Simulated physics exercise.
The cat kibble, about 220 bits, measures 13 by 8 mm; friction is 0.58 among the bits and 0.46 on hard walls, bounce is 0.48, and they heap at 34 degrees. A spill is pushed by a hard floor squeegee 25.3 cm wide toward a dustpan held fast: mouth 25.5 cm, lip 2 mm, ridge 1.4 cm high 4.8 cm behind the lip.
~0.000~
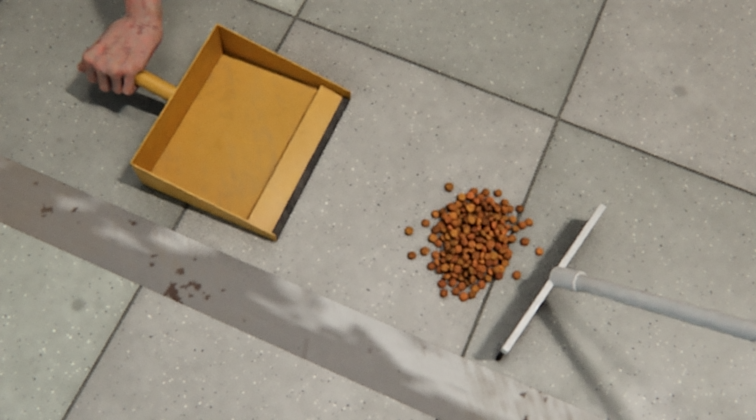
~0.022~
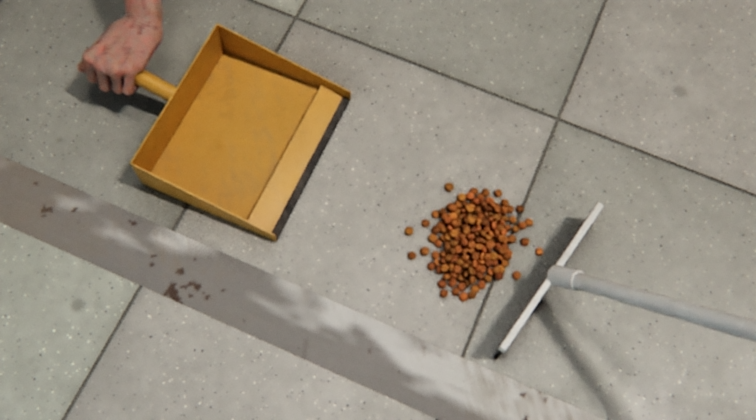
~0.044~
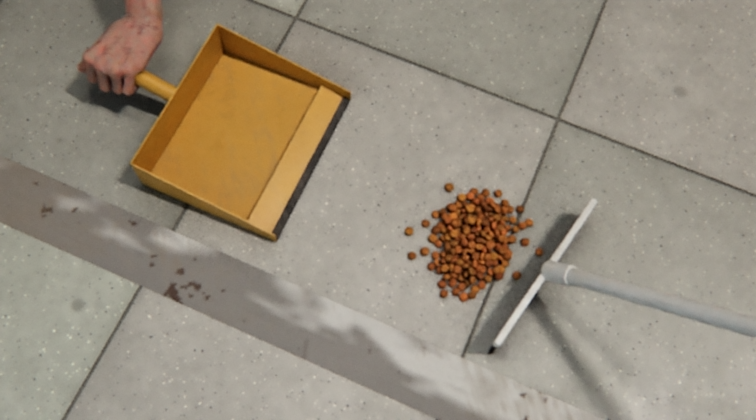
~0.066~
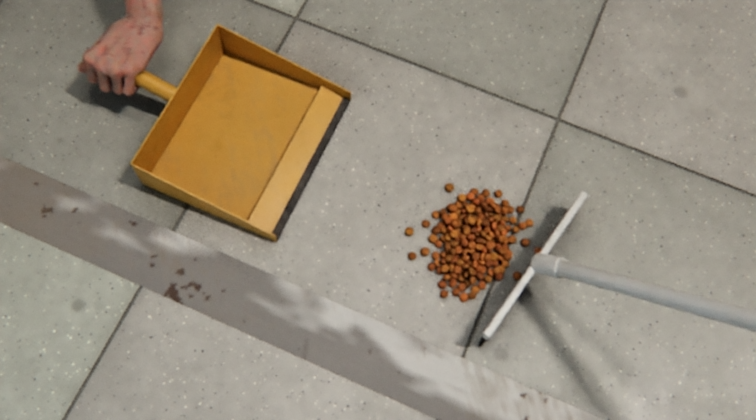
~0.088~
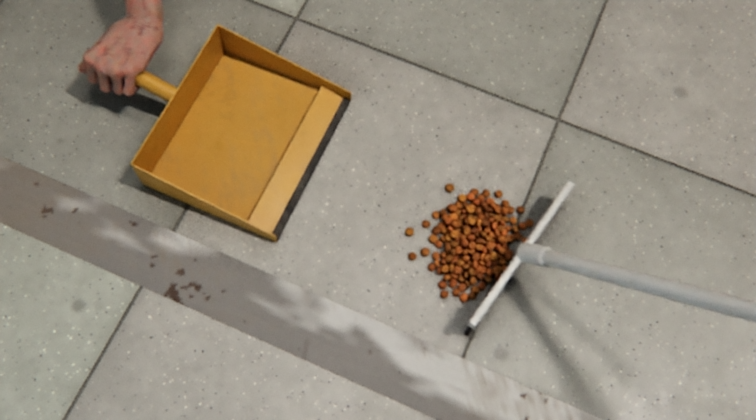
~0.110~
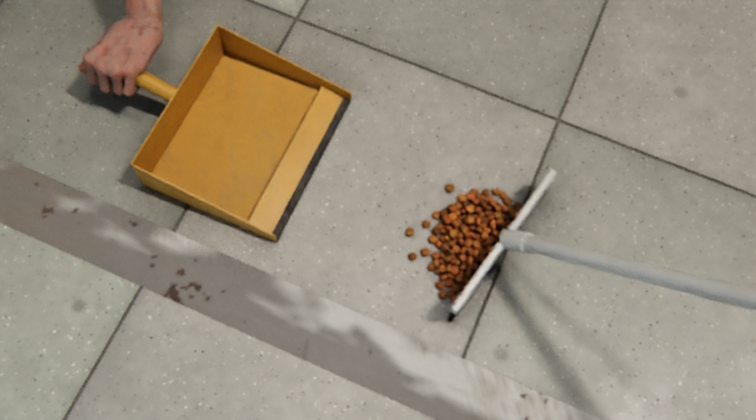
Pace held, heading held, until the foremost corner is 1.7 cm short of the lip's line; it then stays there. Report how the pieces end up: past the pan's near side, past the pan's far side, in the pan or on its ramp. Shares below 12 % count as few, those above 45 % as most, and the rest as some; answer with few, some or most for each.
Final split: Near side: Few; far side: Some; pan: Most.
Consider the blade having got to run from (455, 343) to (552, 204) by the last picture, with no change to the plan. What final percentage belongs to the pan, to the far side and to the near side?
Pan 25; far 5; near 10.
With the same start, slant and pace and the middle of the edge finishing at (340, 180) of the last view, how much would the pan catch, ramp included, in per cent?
About 65 per cent.
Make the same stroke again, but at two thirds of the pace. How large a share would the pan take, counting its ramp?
Share: About 35 %.
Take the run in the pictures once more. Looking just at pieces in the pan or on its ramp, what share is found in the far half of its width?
About 80 %.
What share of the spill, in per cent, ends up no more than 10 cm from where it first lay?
I'd say about 0 per cent.
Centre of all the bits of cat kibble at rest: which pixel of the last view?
Around (317, 114).
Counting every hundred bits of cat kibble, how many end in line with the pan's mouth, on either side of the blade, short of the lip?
Share there: Around 20 percent.
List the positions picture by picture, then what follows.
Blade from (505, 350) to (600, 210), moved 0.0 cm, 0 of the pieces shifted so far; middle of the pieces at (476, 240); pan at (238, 136), in the first picture.
Blade from (503, 348) to (598, 209), moved 0.3 cm, 0 of the pieces shifted so far; middle of the pieces at (476, 241), in the second picture.
Blade from (497, 343) to (592, 205), moved 1.4 cm, 0 of the pieces shifted so far; middle of the pieces at (476, 241), in the third picture.
Blade from (487, 335) to (582, 198), moved 3.1 cm, 0 of the pieces shifted so far; middle of the pieces at (476, 241), in the fourth picture.
Blade from (473, 324) to (568, 188), moved 5.5 cm, 5 of the pieces shifted so far; middle of the pieces at (477, 241), in the fifth picture.
Blade from (455, 310) to (551, 175), moved 8.5 cm, 124 of the pieces shifted so far; middle of the pieces at (472, 238); pan at (238, 137). Its pace works out near 1.41 m/s, heading 17 degrees away from the viewer's side, in the sixth picture.
After 0.22 s, middle of the blade 15 cm from the lip; 0 % over the lip, far side 5 %, near side 0 %.
After 0.29 s, middle of the blade 7 cm from the lip; 0 % over the lip, far side 15 %, near side 0 %.
After 0.50 s, middle of the blade 4 cm from the lip; 55 % over the lip, far side 25 %, near side 5 %.
In the end, at 1.3 s, near side 5 %, far side 25 %, pan 50 %, in front of the lip or behind the blade 20 %.
